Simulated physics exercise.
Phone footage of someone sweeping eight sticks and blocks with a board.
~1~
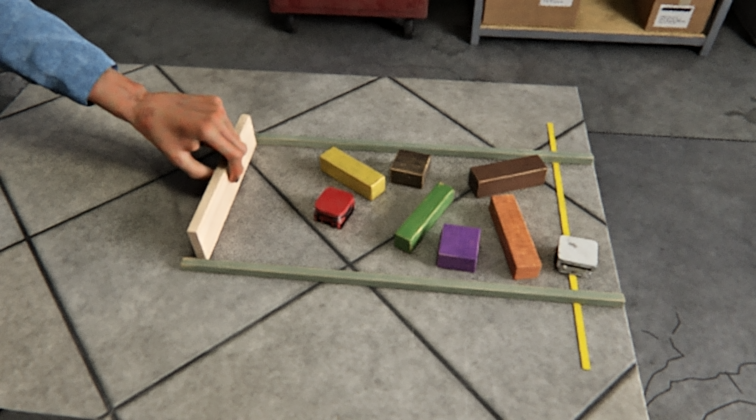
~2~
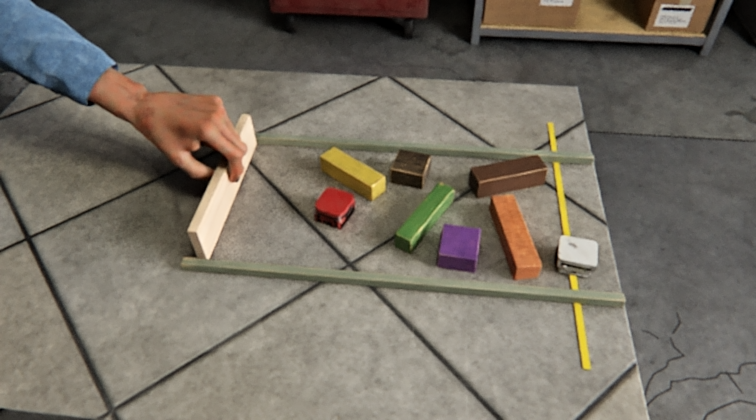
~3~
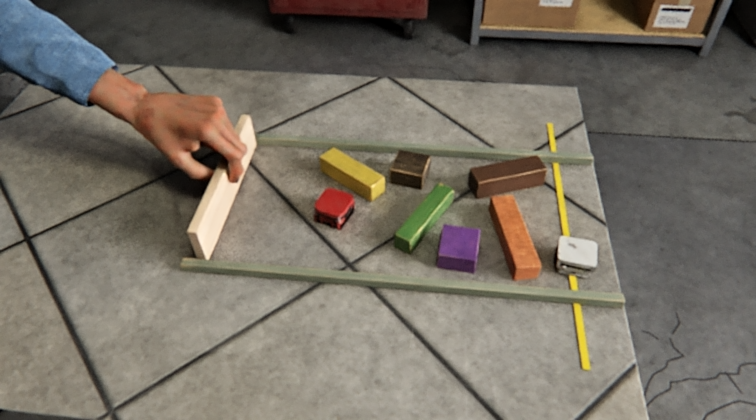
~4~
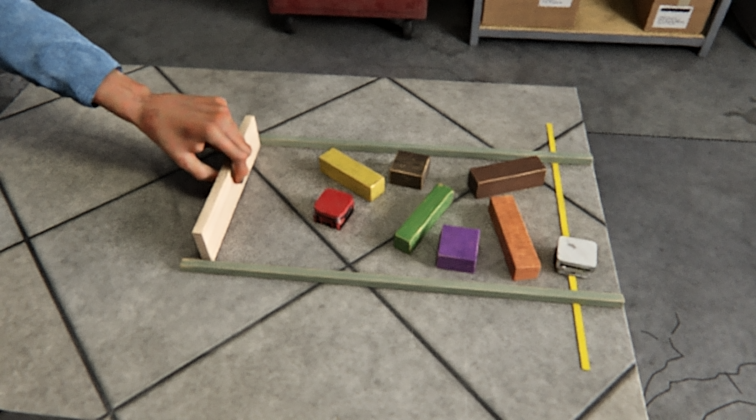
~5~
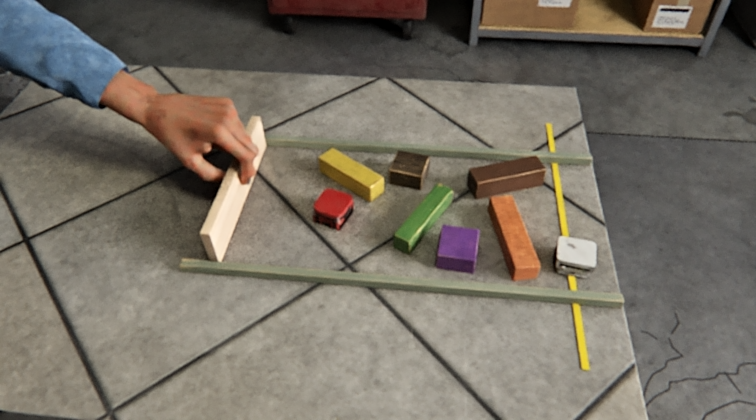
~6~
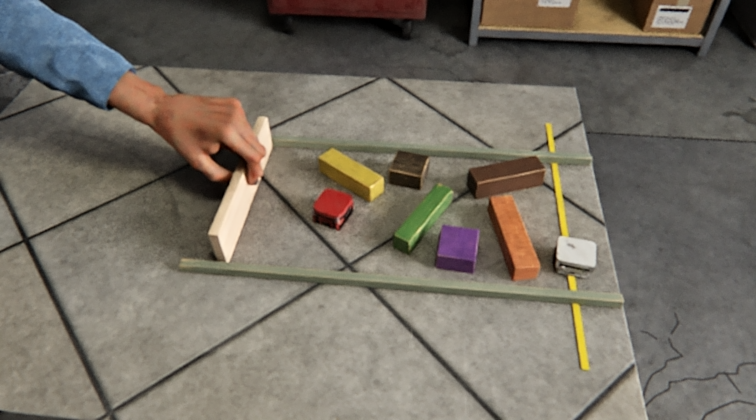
In the video, a hand holds an upright wooden board at the left of a tiled surface and slides it slightly right between two green strips, while the colored blocks and the white case near the yellow tape stay still.
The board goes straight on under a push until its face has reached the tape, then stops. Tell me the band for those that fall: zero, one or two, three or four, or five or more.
The push clears off a handful of three or four.
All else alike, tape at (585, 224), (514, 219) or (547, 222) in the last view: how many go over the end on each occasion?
7, 1, 3.
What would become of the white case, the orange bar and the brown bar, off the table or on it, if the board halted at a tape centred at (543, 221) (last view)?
This time the white case drops; after it, the orange bar drops; finally, the brown bar drops.
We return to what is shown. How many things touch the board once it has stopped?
3 of them.
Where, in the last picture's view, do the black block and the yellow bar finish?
Black block: (596, 174); yellow bar: (592, 198).
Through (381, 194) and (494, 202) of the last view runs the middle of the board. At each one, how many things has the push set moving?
By then 4, and later 8.
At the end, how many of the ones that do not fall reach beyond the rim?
It's 3.
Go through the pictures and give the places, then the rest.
The first frame shows white case (575, 257); orange bar (514, 235); brown bar (507, 176); board (226, 182); tape (565, 222).
The second frame shows orange bar (514, 235); yellow bar (352, 173).
The third frame shows brown bar (507, 177); purple block (459, 248).
The fourth frame shows white case (575, 258); board (231, 184).
The fifth frame shows orange bar (512, 236); red case (334, 210).
The sixth frame shows white case (574, 258); orange bar (512, 236); brown bar (506, 177); board (244, 185); tape (563, 223).
Early on, none off yet; white case at rest near (574, 258); orange bar at rest near (512, 236); brown bar at rest near (506, 177).
A while later, none off yet; white case at rest near (574, 258); orange bar moving near (521, 237); brown bar at rest near (507, 178).
Further along, none off yet; white case leaning well over near (637, 284); orange bar travelled about its own width near (608, 246); brown bar travelled about its own width near (584, 181).
Finally, the number that fall off is three or four; lost, purple block, brown bar, orange bar and white case.
